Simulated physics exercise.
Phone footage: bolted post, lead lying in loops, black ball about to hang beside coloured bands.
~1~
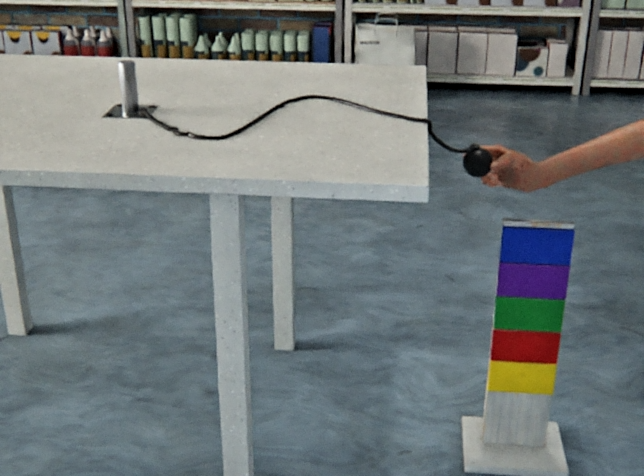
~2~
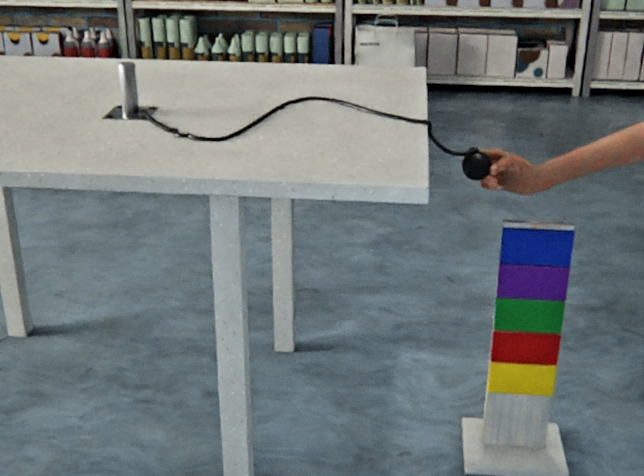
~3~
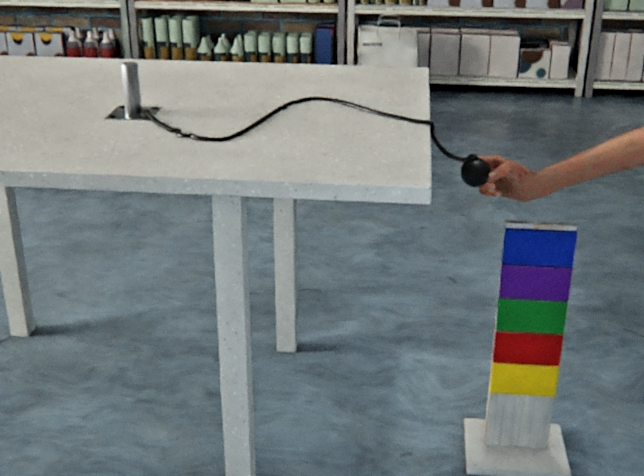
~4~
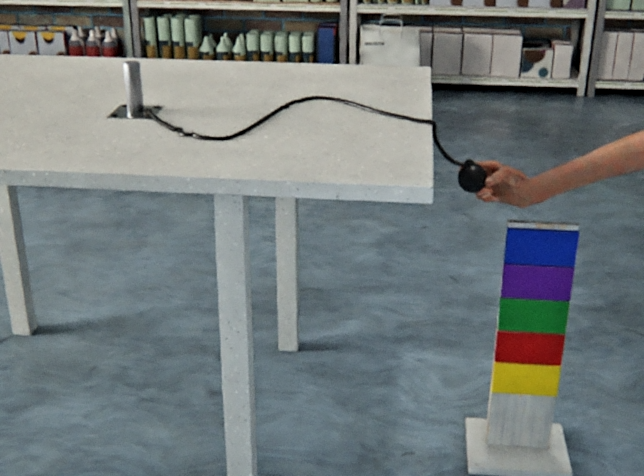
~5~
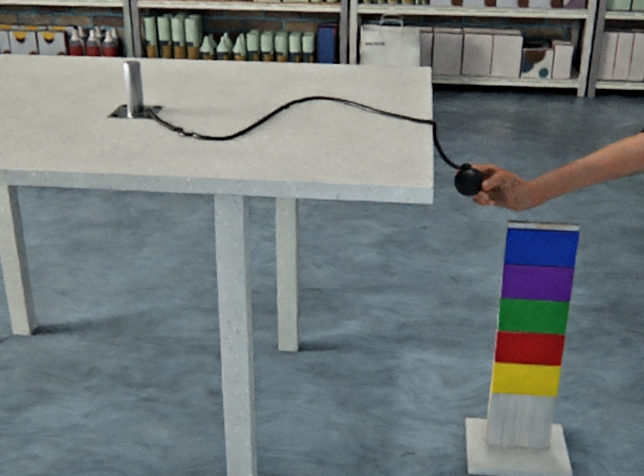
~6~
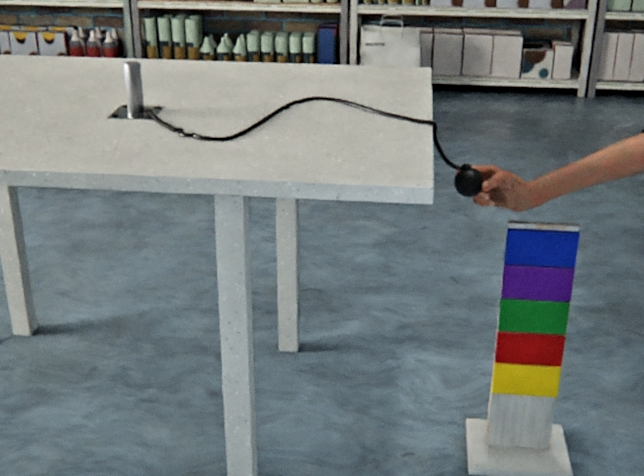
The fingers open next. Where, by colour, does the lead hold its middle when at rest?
By colour, at red.
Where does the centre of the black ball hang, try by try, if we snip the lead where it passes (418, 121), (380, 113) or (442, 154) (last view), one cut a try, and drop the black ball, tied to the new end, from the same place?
First (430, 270), then (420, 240), then (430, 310).
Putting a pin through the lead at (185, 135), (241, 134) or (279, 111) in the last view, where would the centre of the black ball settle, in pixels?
It would sit near (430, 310) the first time, (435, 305) the second and (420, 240) the third.
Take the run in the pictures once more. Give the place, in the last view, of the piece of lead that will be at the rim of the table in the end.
It's the piece you see at (304, 101).
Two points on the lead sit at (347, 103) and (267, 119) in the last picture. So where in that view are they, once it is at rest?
In that view they reach (431, 184) and (353, 126).
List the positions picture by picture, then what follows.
Black ball (478, 162); blue (537, 247); purple (533, 282); green (529, 315); red (525, 347); yellow (522, 379), in the first frame.
Black ball (477, 166); lead through (161, 126) (224, 139) (270, 114) (327, 100) (393, 117), in the second frame.
Black ball (476, 172), in the third frame.
Black ball (473, 178); lead through (166, 125) (229, 138) (275, 113) (331, 99) (397, 116), in the fourth frame.
Black ball (469, 182), in the fifth frame.
Black ball (469, 182); lead through (166, 125) (229, 139) (275, 113) (332, 100) (398, 117), in the sixth frame.
A little later, ball near (452, 300); level with green.
Next, ball near (393, 344); level with red.
Later still, ball near (438, 348); level with red.
When it is over, ball near (419, 351); level with red. Its middle rests at the red band.
